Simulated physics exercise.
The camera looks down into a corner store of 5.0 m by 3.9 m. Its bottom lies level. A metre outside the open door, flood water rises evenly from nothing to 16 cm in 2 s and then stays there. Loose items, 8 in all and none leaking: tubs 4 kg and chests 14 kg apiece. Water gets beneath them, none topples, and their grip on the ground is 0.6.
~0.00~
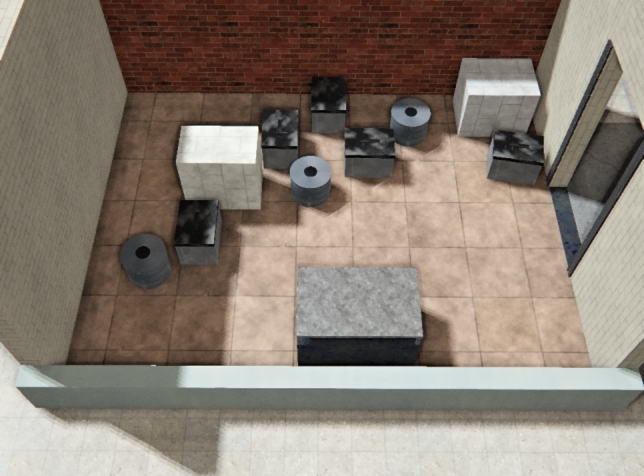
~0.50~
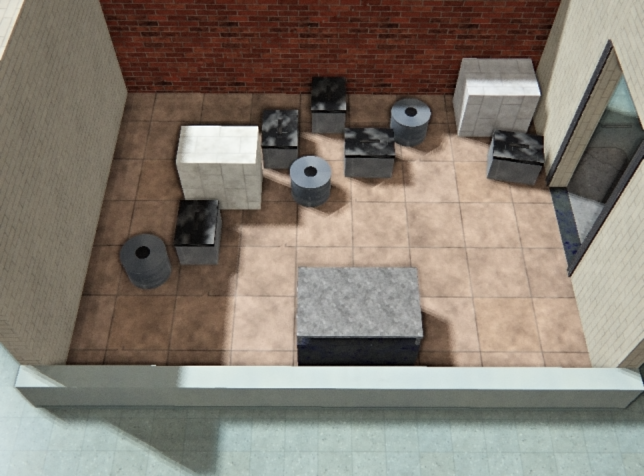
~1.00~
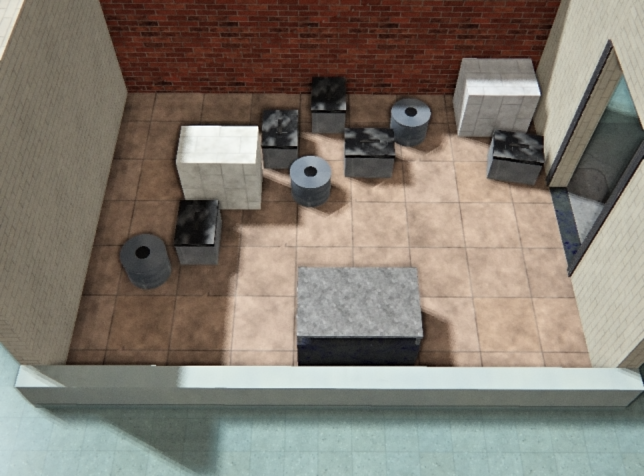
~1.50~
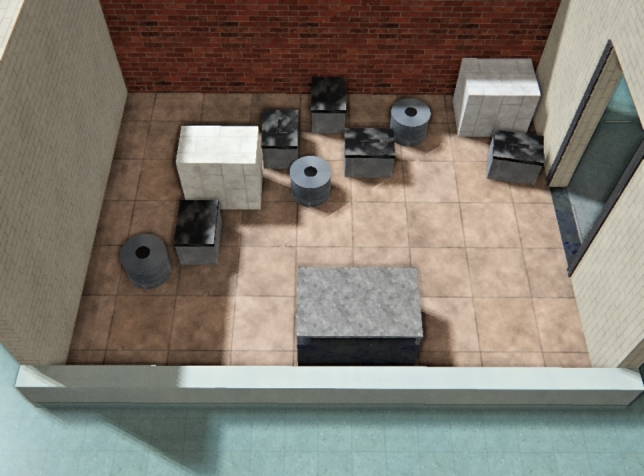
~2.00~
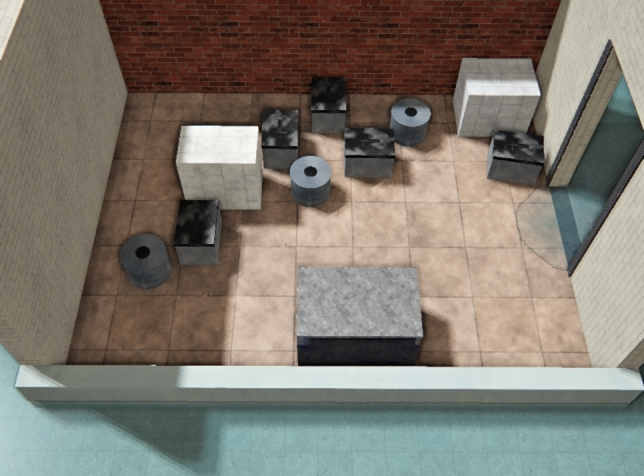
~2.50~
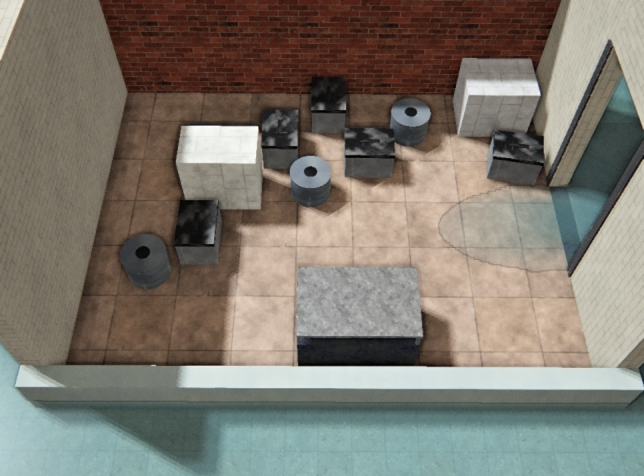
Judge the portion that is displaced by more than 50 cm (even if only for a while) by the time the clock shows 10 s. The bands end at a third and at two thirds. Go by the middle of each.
That comes to under a third.
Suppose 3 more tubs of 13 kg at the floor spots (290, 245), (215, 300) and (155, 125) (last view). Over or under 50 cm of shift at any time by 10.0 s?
In that order: More, less, less.
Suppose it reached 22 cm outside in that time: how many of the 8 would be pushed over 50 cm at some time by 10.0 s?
In that case 6 of them.
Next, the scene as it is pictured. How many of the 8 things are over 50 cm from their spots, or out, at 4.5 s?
By then 0.
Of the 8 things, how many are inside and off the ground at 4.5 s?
I count 1.
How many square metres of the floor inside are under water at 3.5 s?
Roughly 5.0 m2.
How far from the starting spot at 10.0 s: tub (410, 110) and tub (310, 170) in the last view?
In turn: 40 cm, 80 cm.
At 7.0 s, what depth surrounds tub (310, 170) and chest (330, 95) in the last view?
About 7 and 3 cm.
After 3.5 s 0 of 8 are over 50 cm from their spots; 0 afloat.
After 4.5 s 0 of 8 are over 50 cm from their spots; 1 afloat.
After 7.0 s 0 of 8 are over 50 cm from their spots; 2 afloat.
After 10.0 s 1 of 8 are over 50 cm from their spots, and 1 have been at some point; 3 afloat.
